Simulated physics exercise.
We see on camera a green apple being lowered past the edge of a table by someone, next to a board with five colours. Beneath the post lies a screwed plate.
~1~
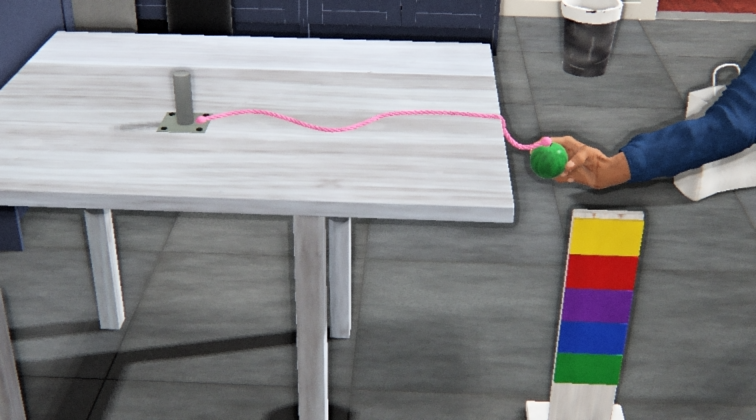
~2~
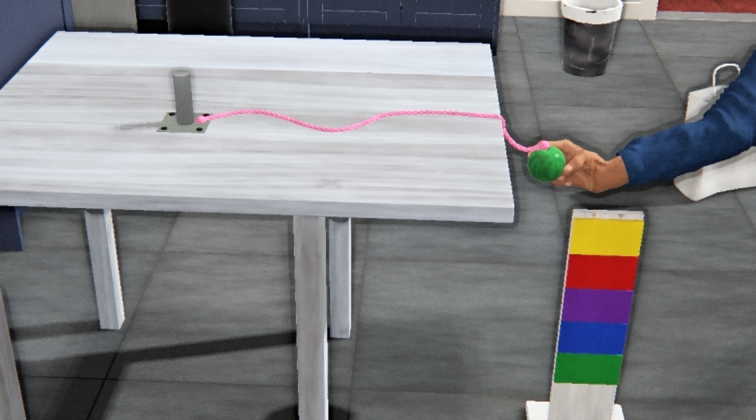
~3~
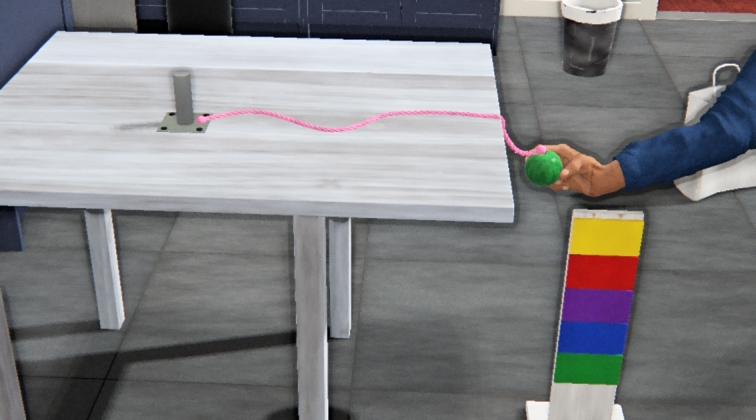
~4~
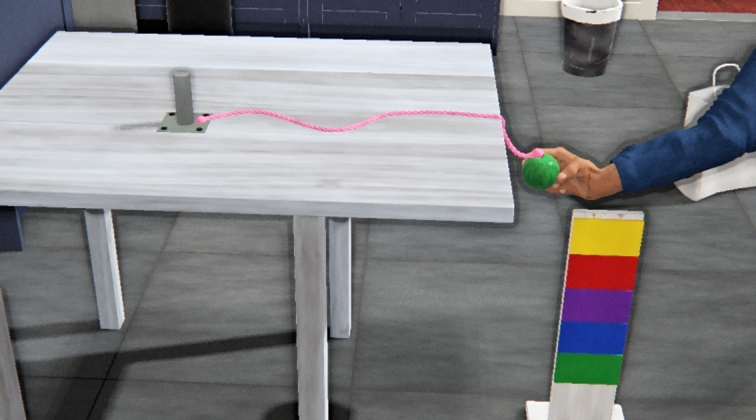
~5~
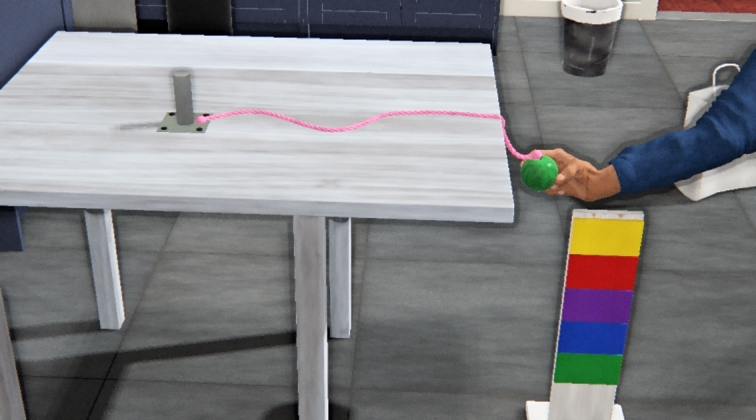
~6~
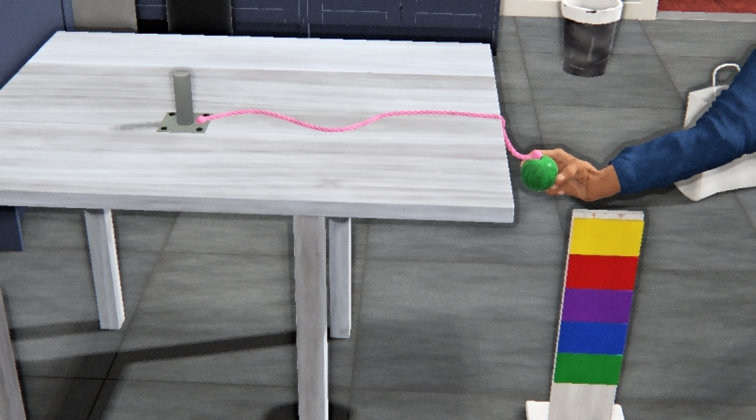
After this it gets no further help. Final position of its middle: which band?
Band: Yellow.
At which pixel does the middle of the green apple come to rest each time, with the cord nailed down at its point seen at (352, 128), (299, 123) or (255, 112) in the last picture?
Estimated spots in sequence: (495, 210), (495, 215), (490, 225).
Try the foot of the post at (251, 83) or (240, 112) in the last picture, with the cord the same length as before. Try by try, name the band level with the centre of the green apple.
Answer, in order: Red, red.
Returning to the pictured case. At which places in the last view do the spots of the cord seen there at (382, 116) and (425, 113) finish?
First near (415, 122), second near (461, 122).
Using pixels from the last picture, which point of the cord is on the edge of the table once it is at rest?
Approx. (464, 114).
Early on, apple near (492, 221); level with yellow.
Midway, apple near (508, 231); level with yellow.
Finally, apple near (491, 233); level with yellow. Its centre hangs level with the yellow band.
